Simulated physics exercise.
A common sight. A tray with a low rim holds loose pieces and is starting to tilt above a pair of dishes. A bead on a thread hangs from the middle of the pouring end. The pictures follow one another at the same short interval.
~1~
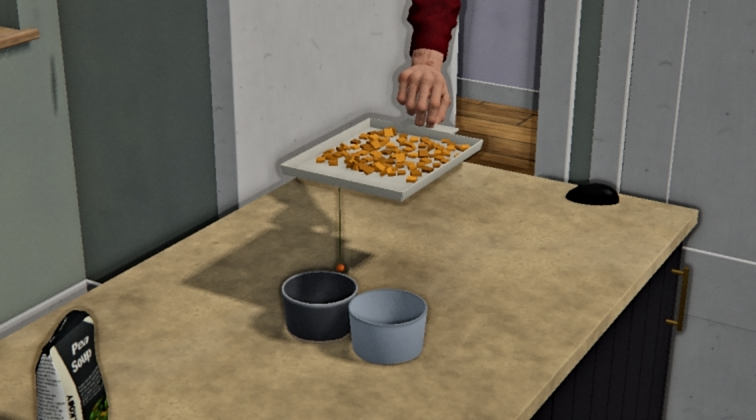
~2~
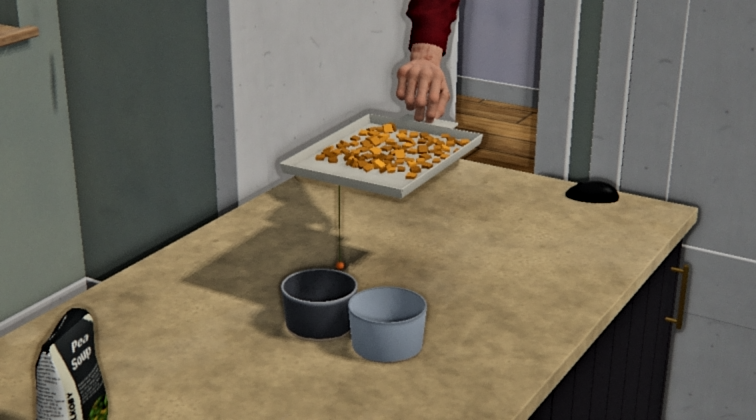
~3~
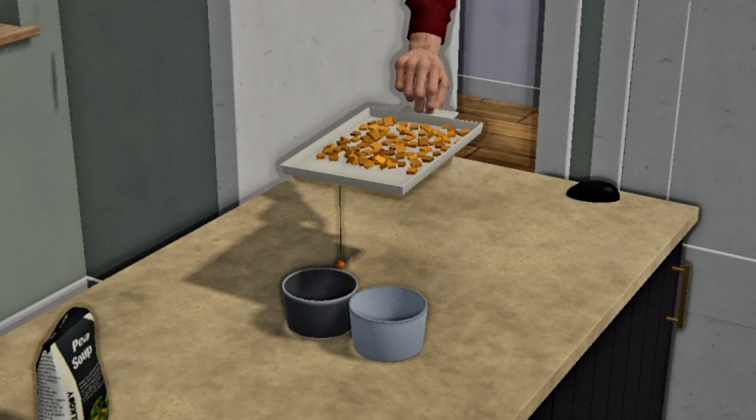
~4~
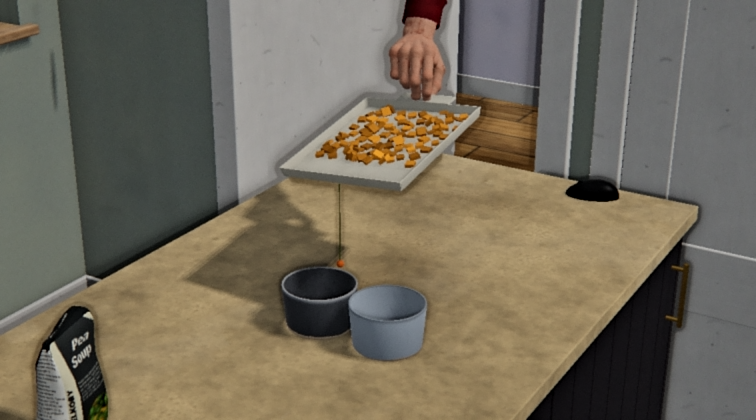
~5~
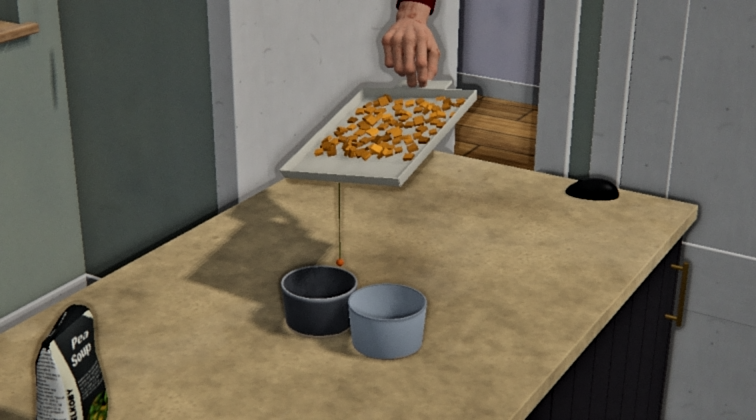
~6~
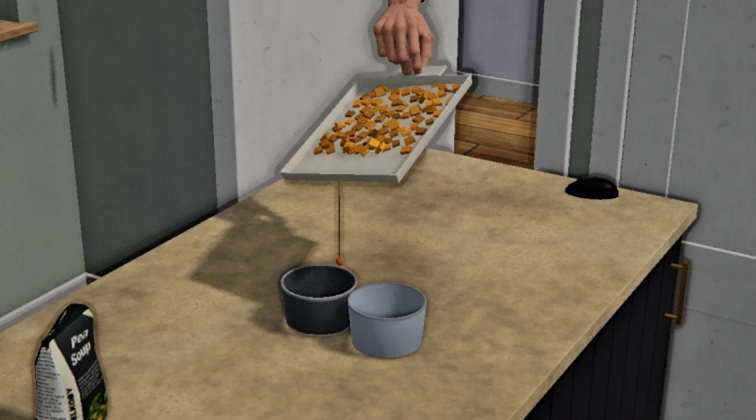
On a kitchen counter, a hand holds a low-rimmed tray of small orange pieces above a dark dish and a pale blue one, a bead hanging from its near edge. The hand gradually raises the far side, steepening the tray towards its near left corner, while the pieces barely shift.
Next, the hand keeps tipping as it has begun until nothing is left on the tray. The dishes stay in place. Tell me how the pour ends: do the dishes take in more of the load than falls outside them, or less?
Turns out most of it gets away in the end.
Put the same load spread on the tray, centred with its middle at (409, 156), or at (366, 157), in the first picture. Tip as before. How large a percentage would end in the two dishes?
Roughly 10 per cent, then roughly 10 per cent.
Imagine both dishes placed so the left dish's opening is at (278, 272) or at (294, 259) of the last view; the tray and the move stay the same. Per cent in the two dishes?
Roughly 50% on the first try and 90% on the second.
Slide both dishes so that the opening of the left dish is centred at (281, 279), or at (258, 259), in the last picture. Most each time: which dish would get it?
So: The one further left first, and the one further left second.
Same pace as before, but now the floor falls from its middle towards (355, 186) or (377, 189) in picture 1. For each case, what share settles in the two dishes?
The first try gives close to 80 per cent, the second close to 90 per cent.
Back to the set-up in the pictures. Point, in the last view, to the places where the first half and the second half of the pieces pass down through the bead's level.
The opening part goes through (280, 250); what follows goes through (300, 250).
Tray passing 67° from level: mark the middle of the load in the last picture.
Centre estimate: (314, 158).
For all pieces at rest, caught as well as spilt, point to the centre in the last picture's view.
Roughly at (288, 296), give or take.
Just after the last frame, tray tipped steeply; almost all on the tray; about a tenth in the air.
A moment on, tray tipped past a quarter turn; about a tenth on the tray; about a tenth in the left dish; roughly half outside both; roughly a quarter in the air.
Further on, tray tipped past a quarter turn; about a tenth in the left dish; the larger part outside both.
When it is over, tray tipped past a quarter turn; not one in the right dish; about a tenth in the left dish; the larger part outside both.
